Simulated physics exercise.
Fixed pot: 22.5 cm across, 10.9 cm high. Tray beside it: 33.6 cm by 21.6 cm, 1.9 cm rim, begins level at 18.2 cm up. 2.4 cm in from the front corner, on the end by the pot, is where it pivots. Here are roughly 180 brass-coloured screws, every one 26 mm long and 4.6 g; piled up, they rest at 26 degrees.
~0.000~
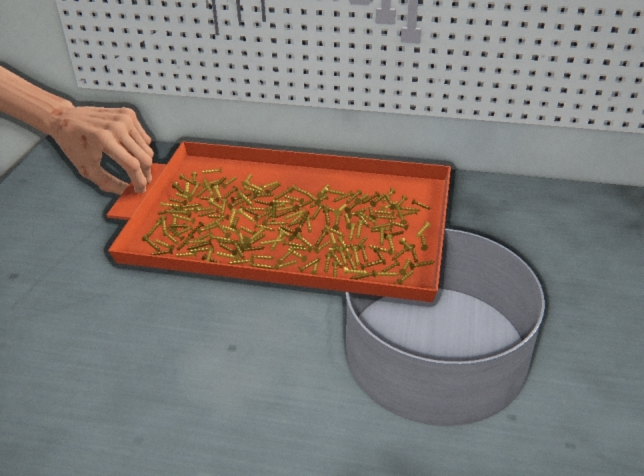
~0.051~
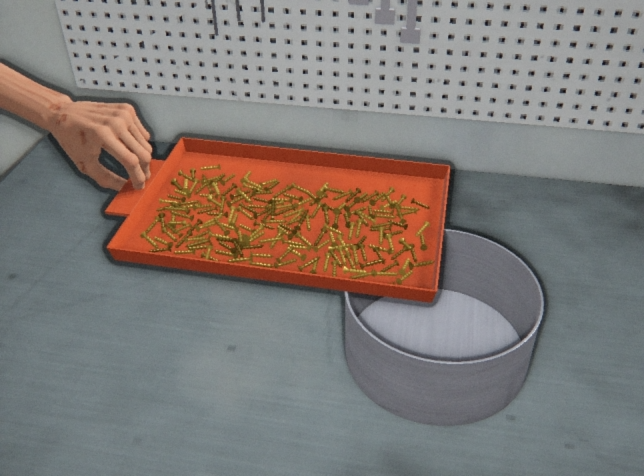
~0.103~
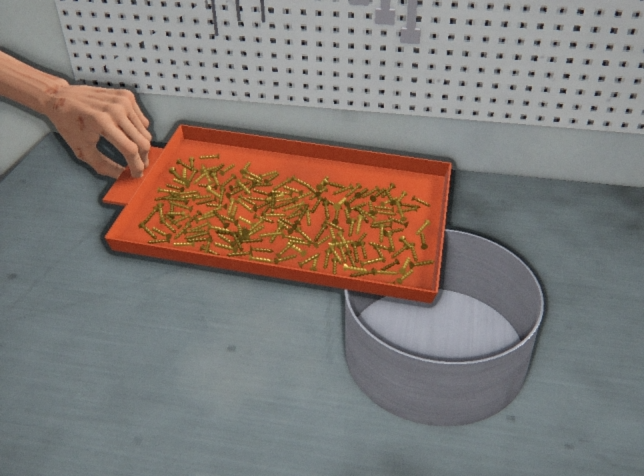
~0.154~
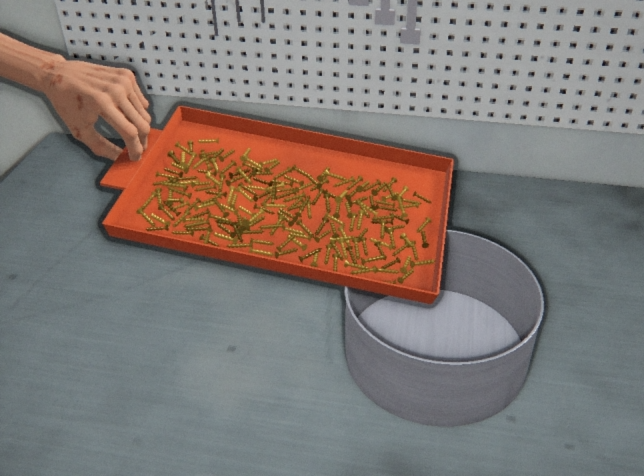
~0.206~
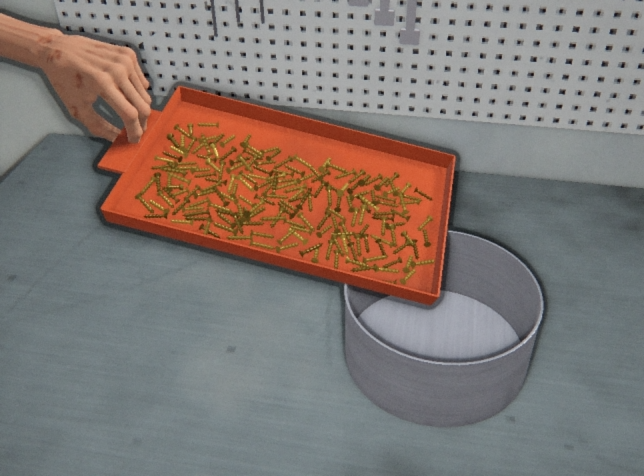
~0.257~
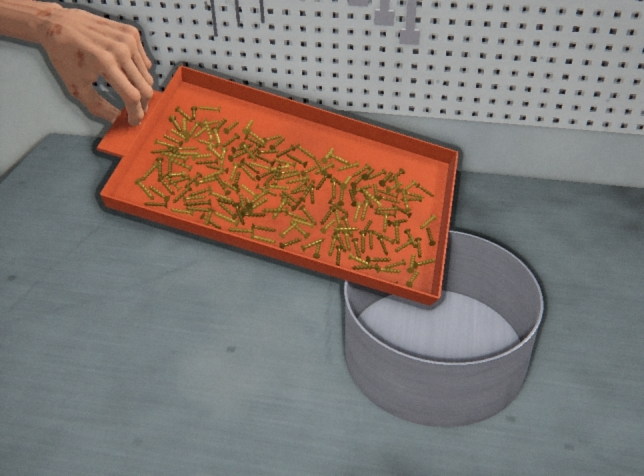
On a grey workbench before a pegboard, a hand raising the left end of an orange tray of brass-coloured screws beside a pot.
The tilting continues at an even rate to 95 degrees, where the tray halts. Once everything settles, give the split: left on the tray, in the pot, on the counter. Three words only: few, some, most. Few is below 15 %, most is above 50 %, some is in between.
Left on the tray - few, pot - some, counter - most.
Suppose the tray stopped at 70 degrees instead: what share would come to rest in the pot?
That comes out at some 30 per cent.
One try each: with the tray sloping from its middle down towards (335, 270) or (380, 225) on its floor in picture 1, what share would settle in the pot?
The share comes to about 10 in a hundred, then about 95 in a hundred.
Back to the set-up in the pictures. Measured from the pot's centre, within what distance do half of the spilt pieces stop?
About 18 cm.
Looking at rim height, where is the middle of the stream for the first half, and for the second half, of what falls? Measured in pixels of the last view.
(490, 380) first, (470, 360) later, roughly.
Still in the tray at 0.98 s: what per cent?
It comes to near 35 per cent.
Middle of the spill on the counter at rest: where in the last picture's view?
Centre of spill: Around pixel (510, 469).
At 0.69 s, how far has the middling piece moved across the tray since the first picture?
11 cm.
After 0.69 s, tilt 54 degrees; the tray holds 100 %, the pot 0 %.
Then, at 0.98 s, tilt 79 degrees; the tray holds 35 %, the pot 15 %.
After 1.37 s, tilt 95 degrees; the tray holds 0 %, the pot 40 %.
At rest (2.3 s), tray 0 %, pot 40 %, counter 60 %.
